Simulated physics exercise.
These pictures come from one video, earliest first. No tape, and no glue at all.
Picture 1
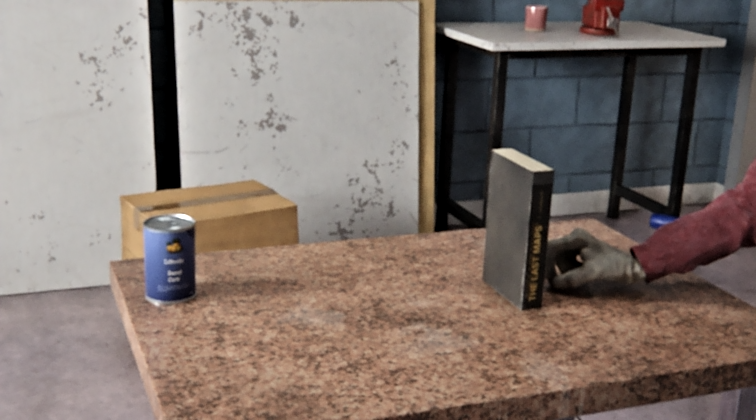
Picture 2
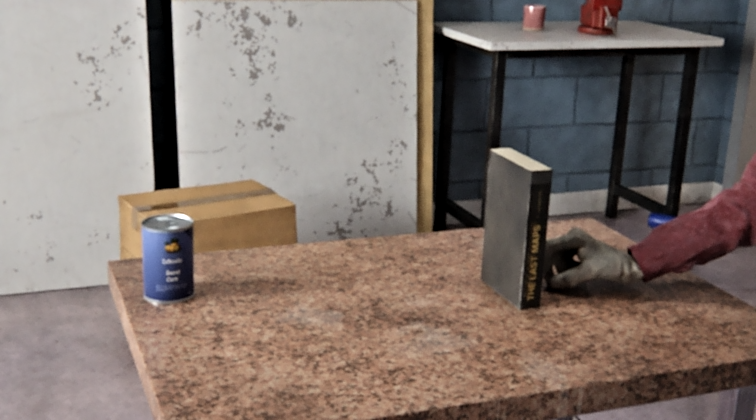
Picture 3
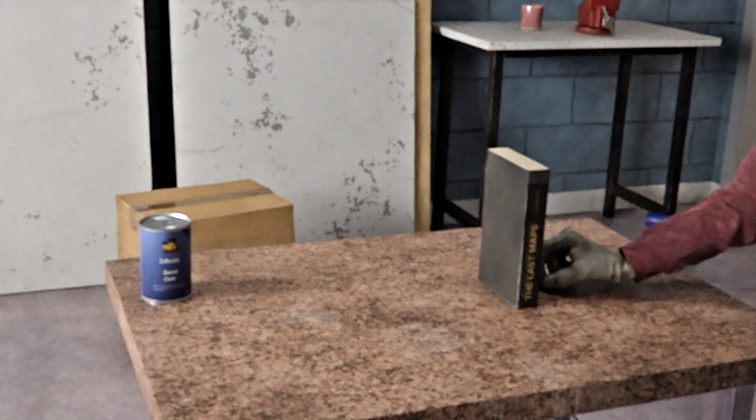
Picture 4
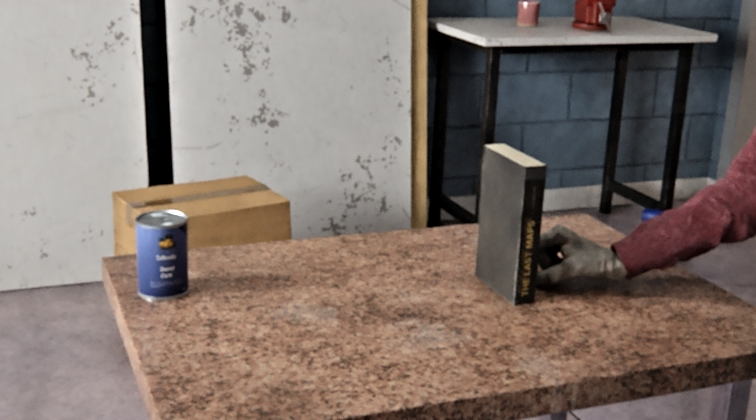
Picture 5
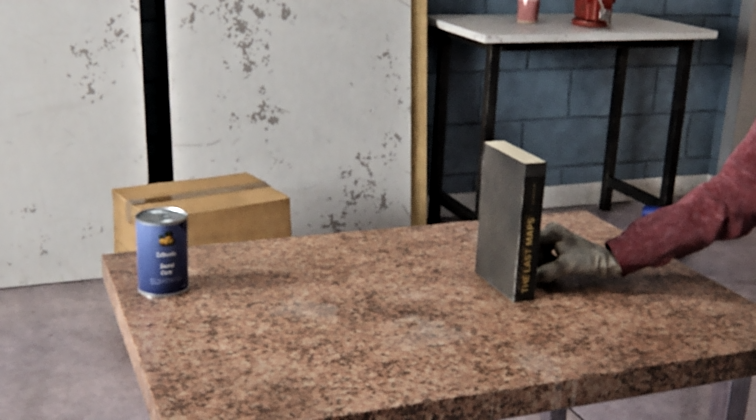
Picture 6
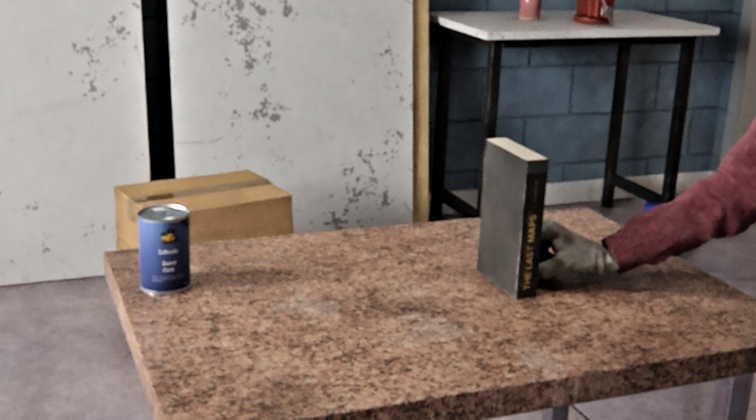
At first, a gloved hand in a red sleeve rests against the spine side of an upright black book on a speckled brown table, with a blue can standing at the left. The view shifts very slightly, while the hand stays at the book and the book and can remain standing in place.
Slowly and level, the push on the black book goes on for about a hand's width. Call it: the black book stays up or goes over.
Stays up.
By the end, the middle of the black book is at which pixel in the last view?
Around (442, 223).
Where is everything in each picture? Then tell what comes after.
In the first picture, black book (516, 228).
In the second picture, black book (515, 228).
In the third picture, black book (512, 227).
In the fourth picture, black book (509, 223).
In the fifth picture, black book (509, 220).
In the sixth picture, black book (511, 217).
Then, 0.40 s after the last picture, black book slid a little near (494, 218).
Then, 0.90 s after the last picture, black book slid a little near (471, 221).
Then, 1.30 s after the last picture, black book slid about its own width near (453, 222).
At rest, moved from the start, black book. Seen from the same camera at the end, black book near (442, 223).
